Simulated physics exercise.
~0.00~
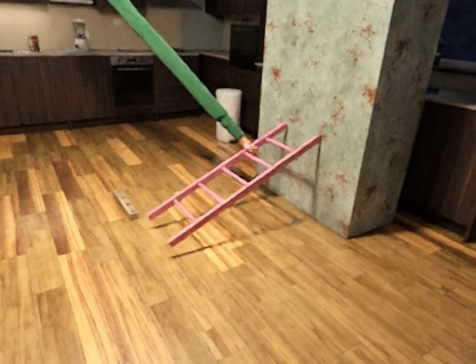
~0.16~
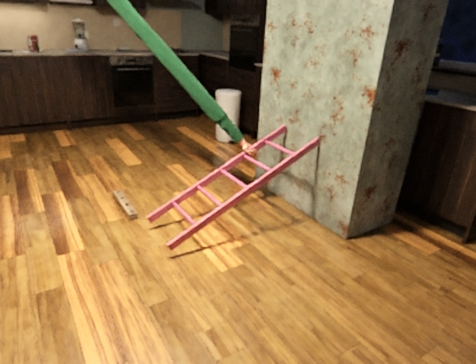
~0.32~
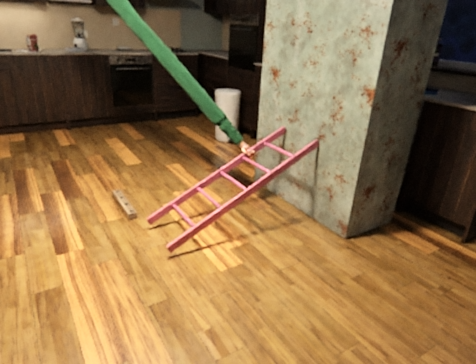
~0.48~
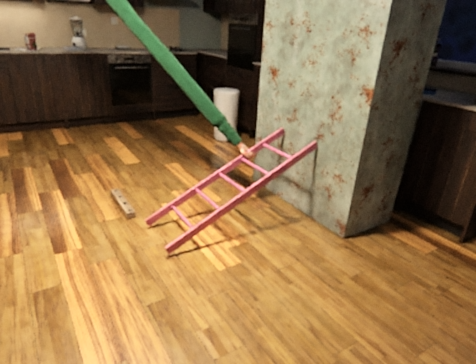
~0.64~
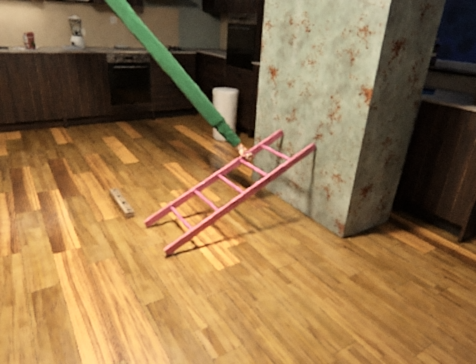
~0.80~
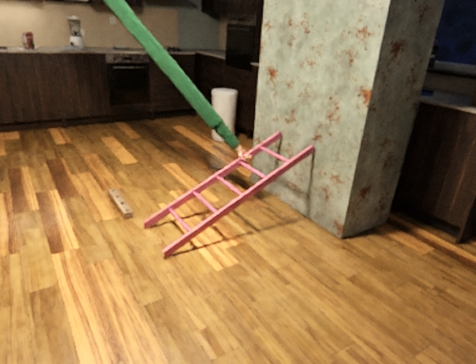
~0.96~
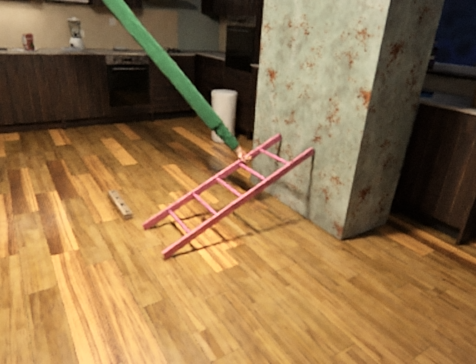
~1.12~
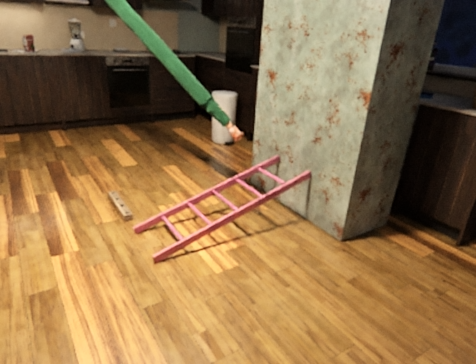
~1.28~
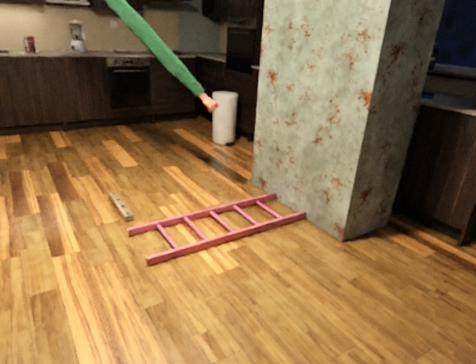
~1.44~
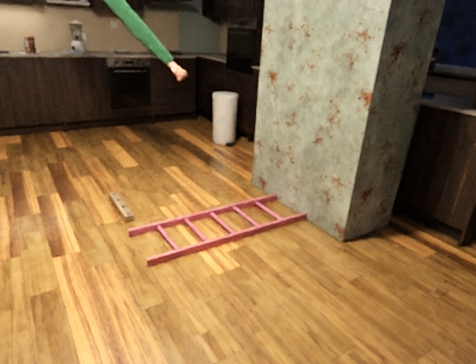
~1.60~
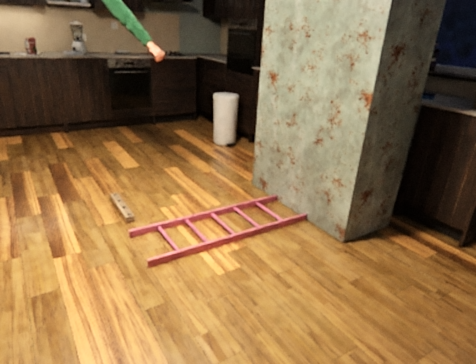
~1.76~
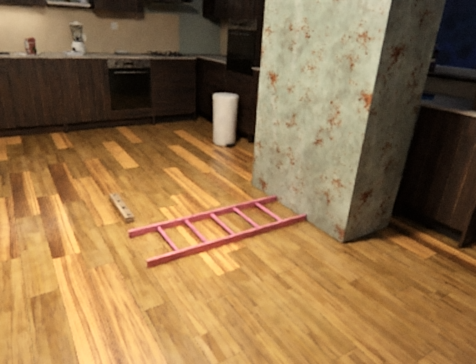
Green-sleeved arm letting go of a slanted pink ladder, which slides down beside a pillar and ends flat on the wooden floor.
